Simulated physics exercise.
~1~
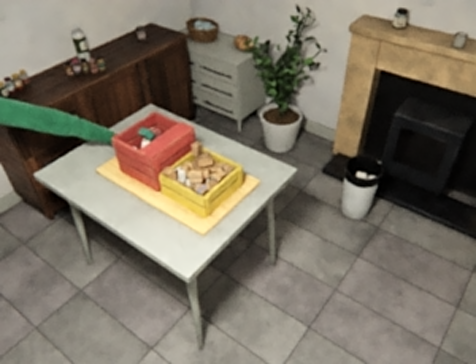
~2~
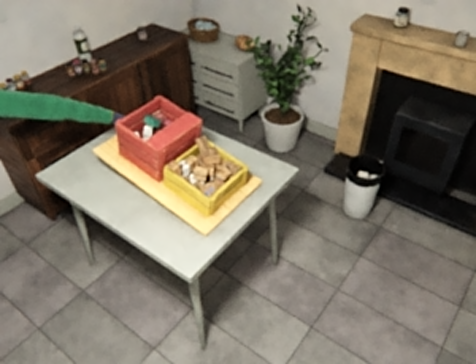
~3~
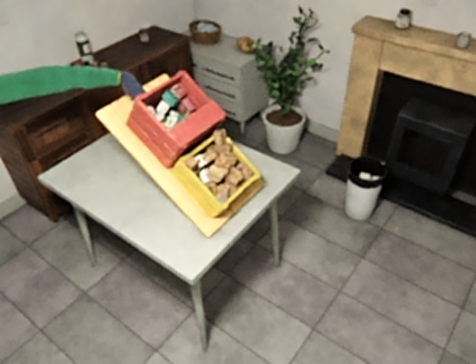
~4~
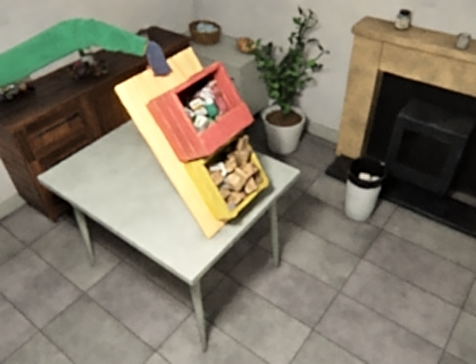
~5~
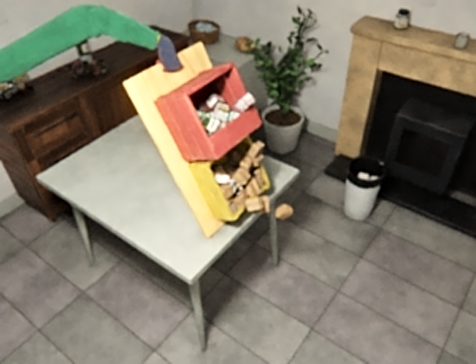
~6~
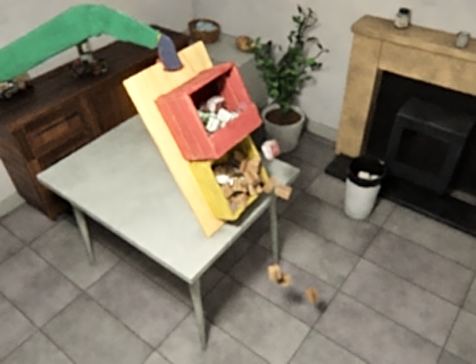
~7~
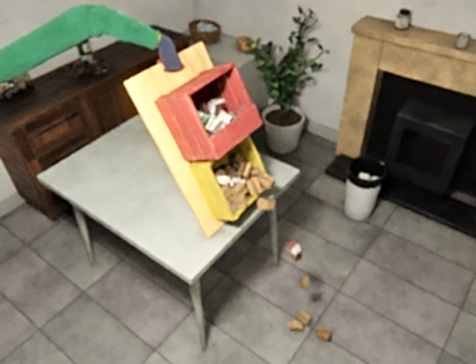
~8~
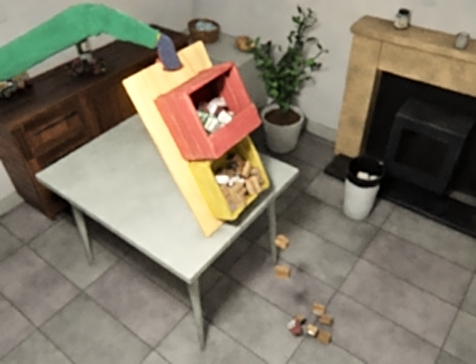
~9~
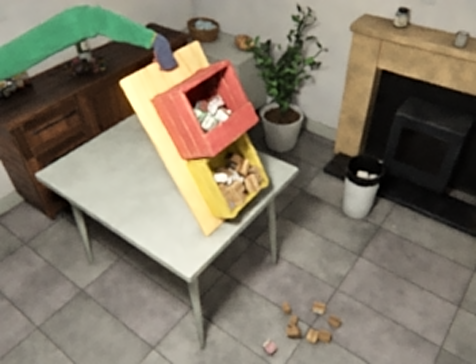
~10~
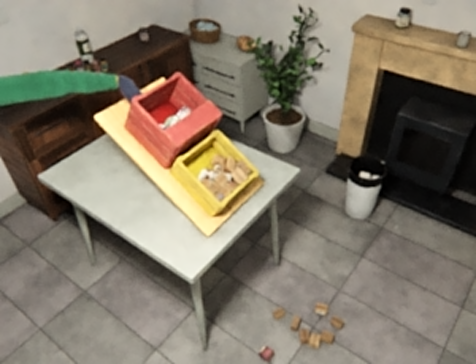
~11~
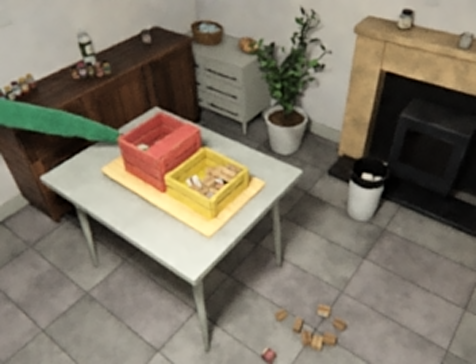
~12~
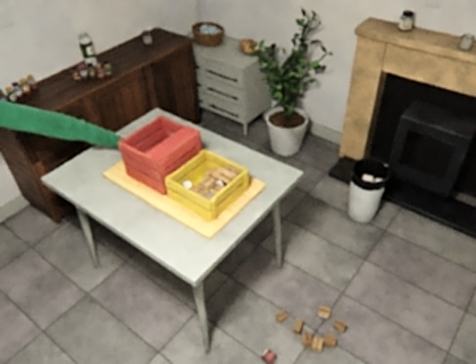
A green arm tips a board of two containers, spilling some pieces, then lowers it flat.
